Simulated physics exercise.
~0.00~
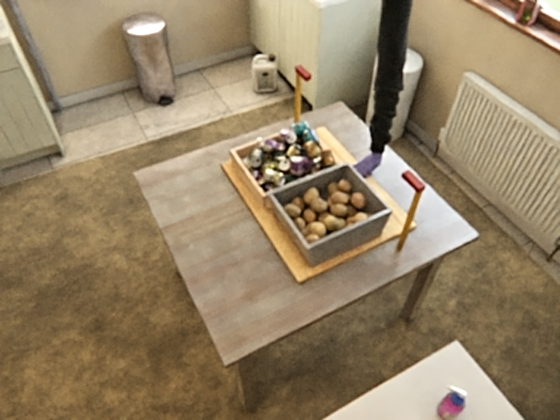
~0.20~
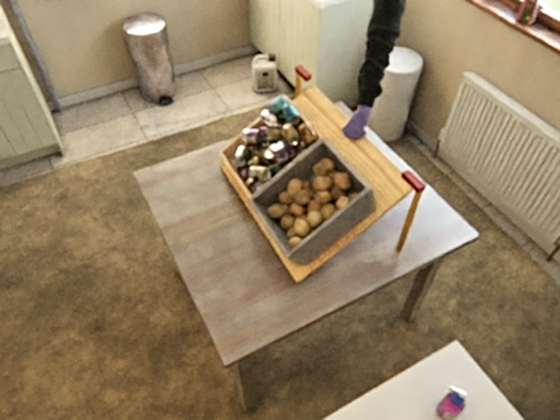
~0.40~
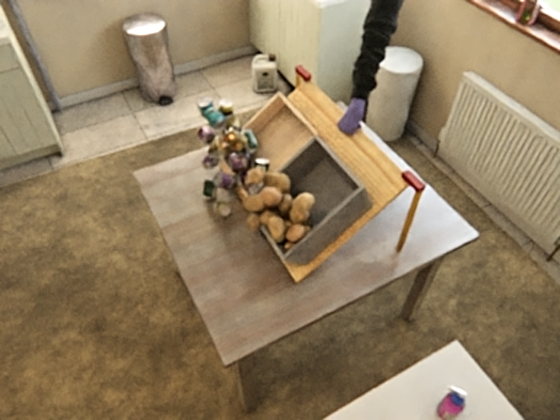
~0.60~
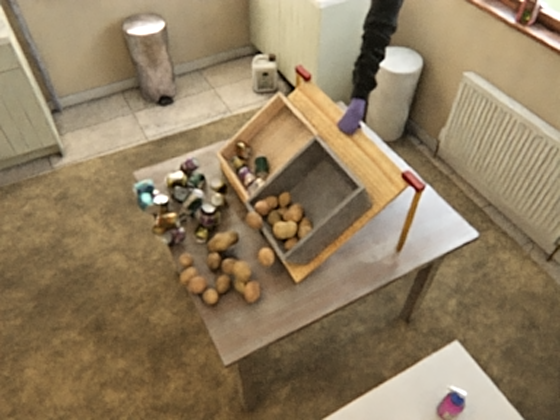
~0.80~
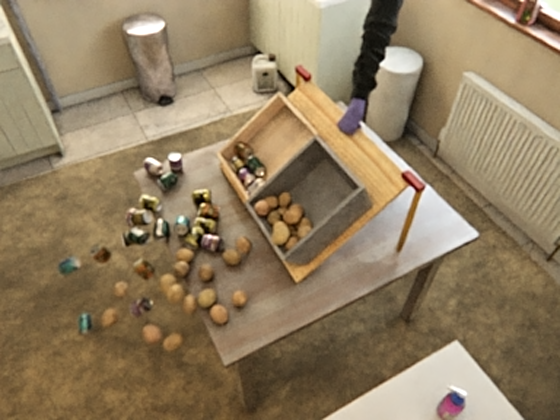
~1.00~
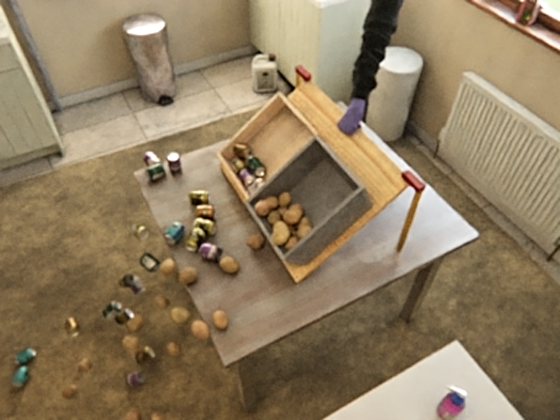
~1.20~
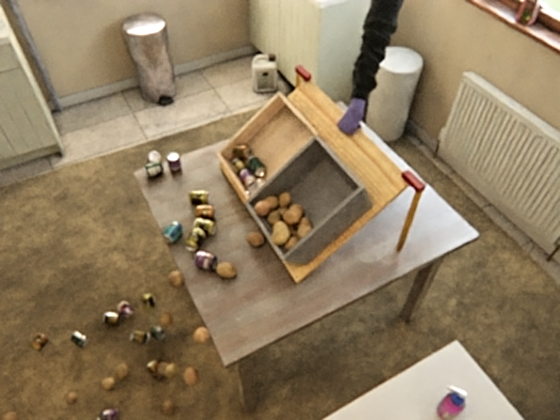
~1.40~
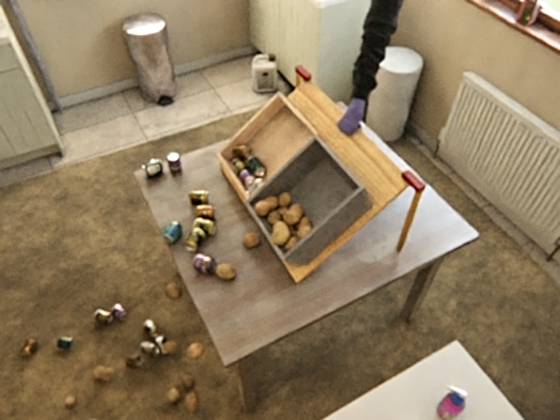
To begin with, a wooden crate of small cans and a grey crate of potatoes sit side by side on a board on a table, with a gloved hand near its far edge. The hand lifts that edge, tilting the board and both crates steeply to the left. Cans and potatoes then fly over the low walls and spill across the tabletop. Many roll on past the table's left edge and drop to the carpet, scattering there. At the end, the hand still holds the tilted board, with several potatoes and a few cans left in the crates and others resting on the table.
